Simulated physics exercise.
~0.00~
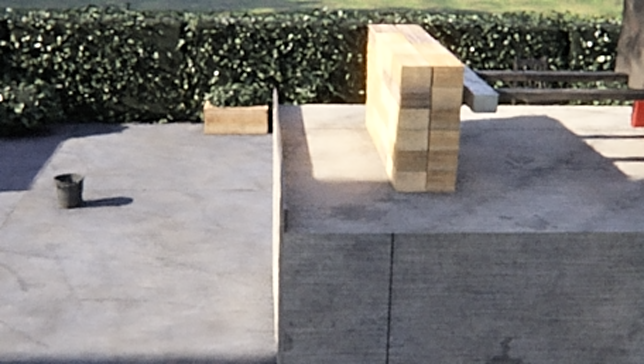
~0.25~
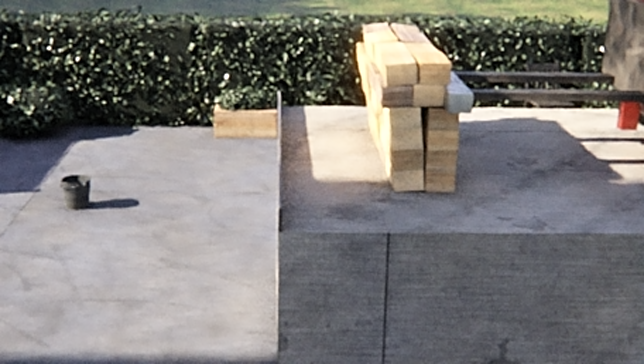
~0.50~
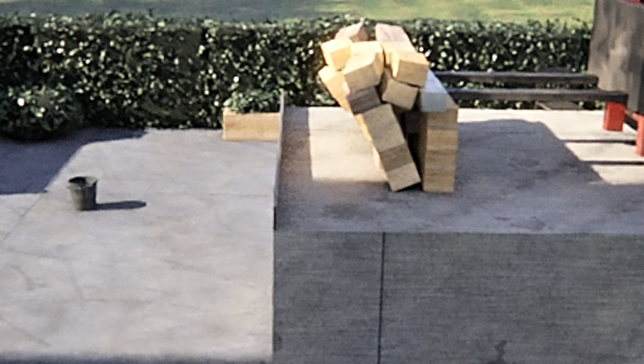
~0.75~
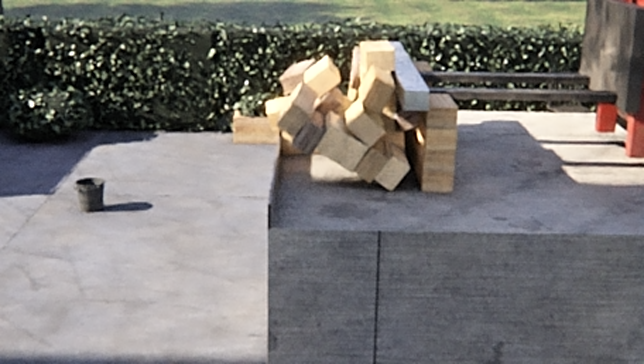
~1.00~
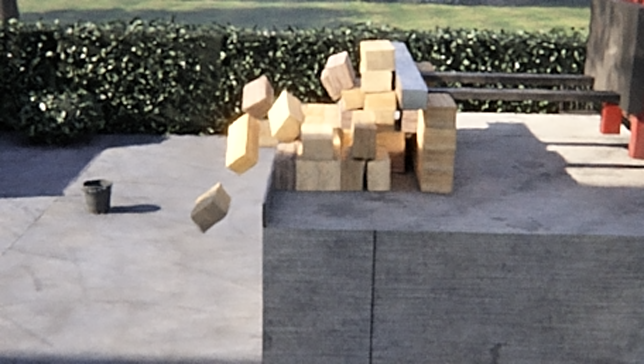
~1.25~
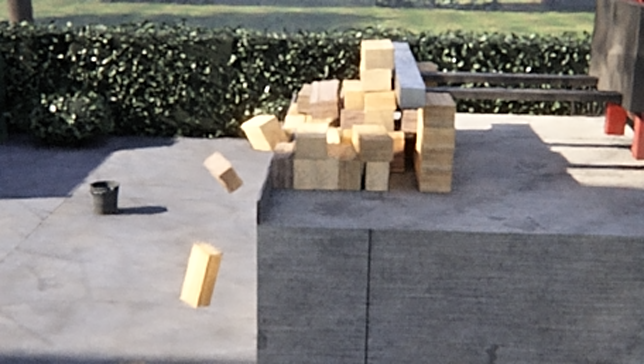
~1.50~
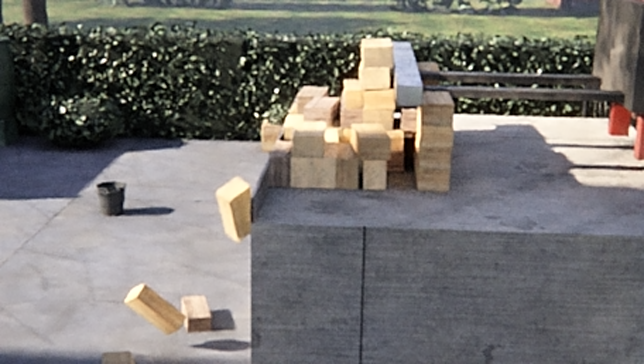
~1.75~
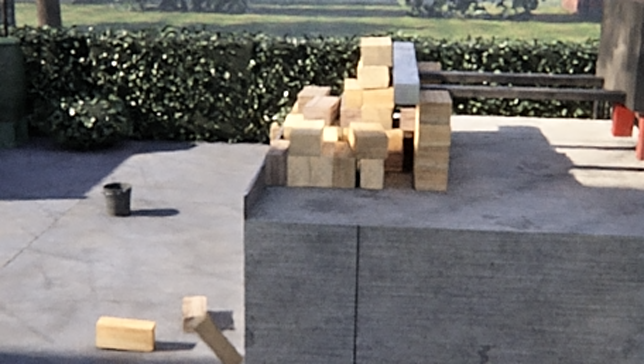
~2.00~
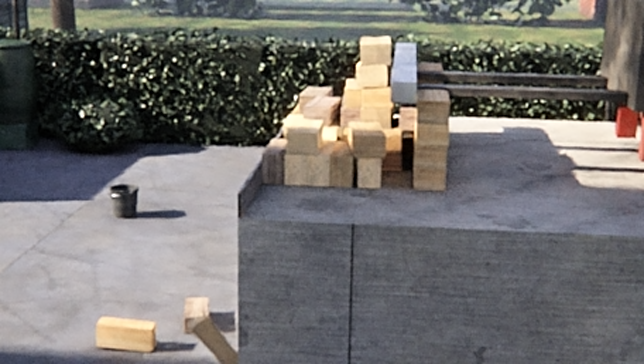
On a sunlit concrete platform by a hedge, a beam pushes over stacked wooden blocks, a few tumbling to the paving below.
